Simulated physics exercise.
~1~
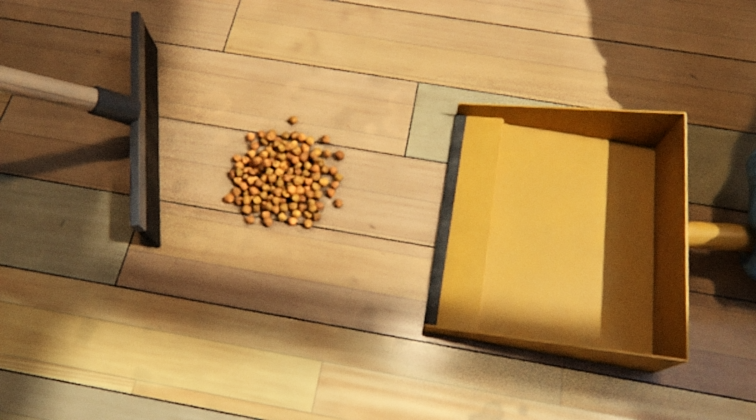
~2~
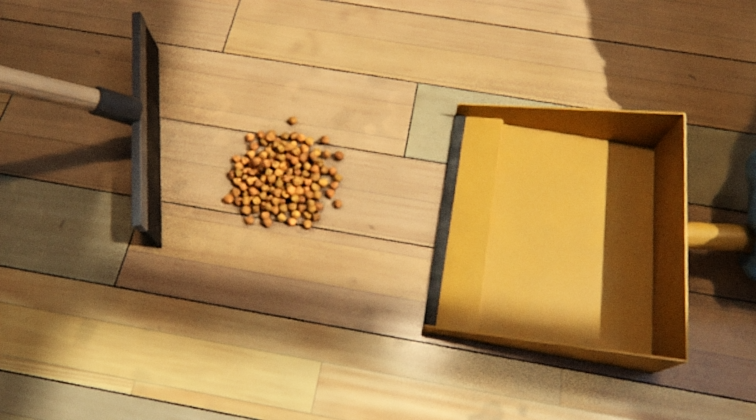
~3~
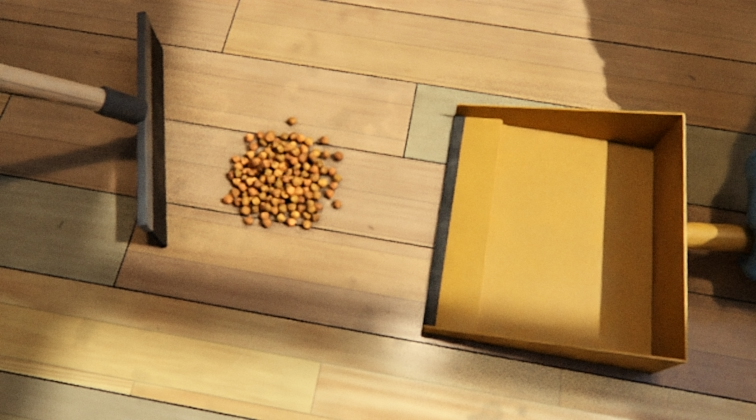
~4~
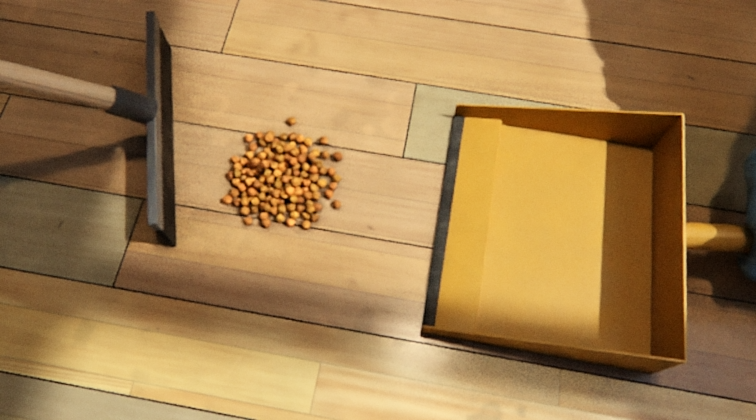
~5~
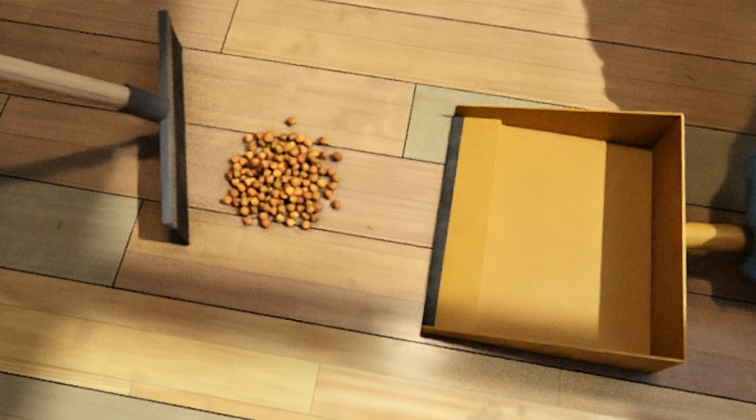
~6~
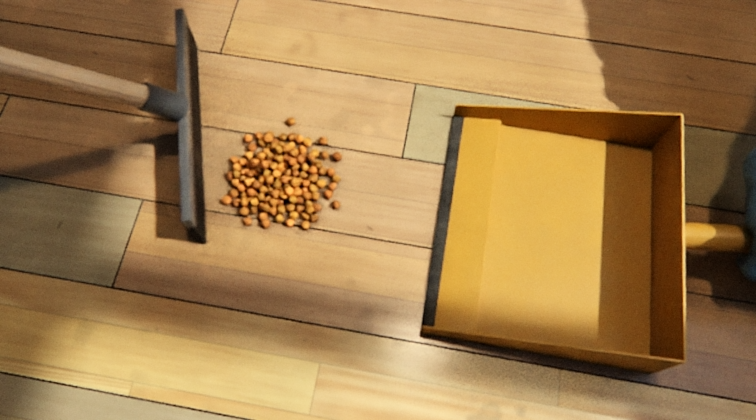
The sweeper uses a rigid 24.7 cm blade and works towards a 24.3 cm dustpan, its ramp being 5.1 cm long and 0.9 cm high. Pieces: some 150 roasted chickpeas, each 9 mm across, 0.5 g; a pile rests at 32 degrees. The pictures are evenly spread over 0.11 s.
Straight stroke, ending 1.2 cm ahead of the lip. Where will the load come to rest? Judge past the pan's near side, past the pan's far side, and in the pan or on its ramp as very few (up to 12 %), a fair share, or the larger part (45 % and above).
Near side: Very few, far side: A fair share, pan: A fair share.
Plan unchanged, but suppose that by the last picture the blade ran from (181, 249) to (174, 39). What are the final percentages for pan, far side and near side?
Per cent by place - pan 15, far side 10, near side 0.
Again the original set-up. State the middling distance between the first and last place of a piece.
The figure is about 20 cm.
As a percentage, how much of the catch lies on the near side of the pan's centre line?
Around 10 percent.
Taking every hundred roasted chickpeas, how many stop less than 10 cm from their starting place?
About 0 %.
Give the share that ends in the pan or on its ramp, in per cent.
Roughly 35 per cent.
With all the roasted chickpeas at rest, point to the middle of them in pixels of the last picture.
Somewhere near (452, 149) in the last picture.
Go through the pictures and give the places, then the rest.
The first picture shows blade from (139, 226) to (139, 22), moved 0.0 cm, 0 of the pieces shifted so far; middle of the pieces at (282, 180); pan at (566, 236).
The second picture shows blade from (141, 226) to (140, 22), moved 0.2 cm, 0 of the pieces shifted so far; middle of the pieces at (282, 180).
The third picture shows blade from (146, 226) to (145, 22), moved 0.8 cm, 0 of the pieces shifted so far; middle of the pieces at (281, 181).
The fourth picture shows blade from (157, 225) to (154, 21), moved 1.8 cm, 0 of the pieces shifted so far; middle of the pieces at (281, 181).
The fifth picture shows blade from (171, 223) to (166, 20), moved 3.2 cm, 0 of the pieces shifted so far; middle of the pieces at (280, 181).
The sixth picture shows blade from (189, 222) to (182, 19), moved 4.9 cm, 0 of the pieces shifted so far; middle of the pieces at (280, 181); pan at (563, 237).
Then, 0.14 s after the last picture, middle of the blade 15 cm from the lip; 0 % over the lip, far side 0 %, near side 0 %.
Then, 0.24 s after the last picture, middle of the blade 8 cm from the lip; 0 % over the lip, far side 10 %, near side 0 %.
Then, 0.47 s after the last picture, middle of the blade 5 cm from the lip; 35 % over the lip, far side 20 %, near side 0 %.
In the end, near side 0 %, far side 20 %, pan 35 %, in front of the lip or behind the blade 45 %.
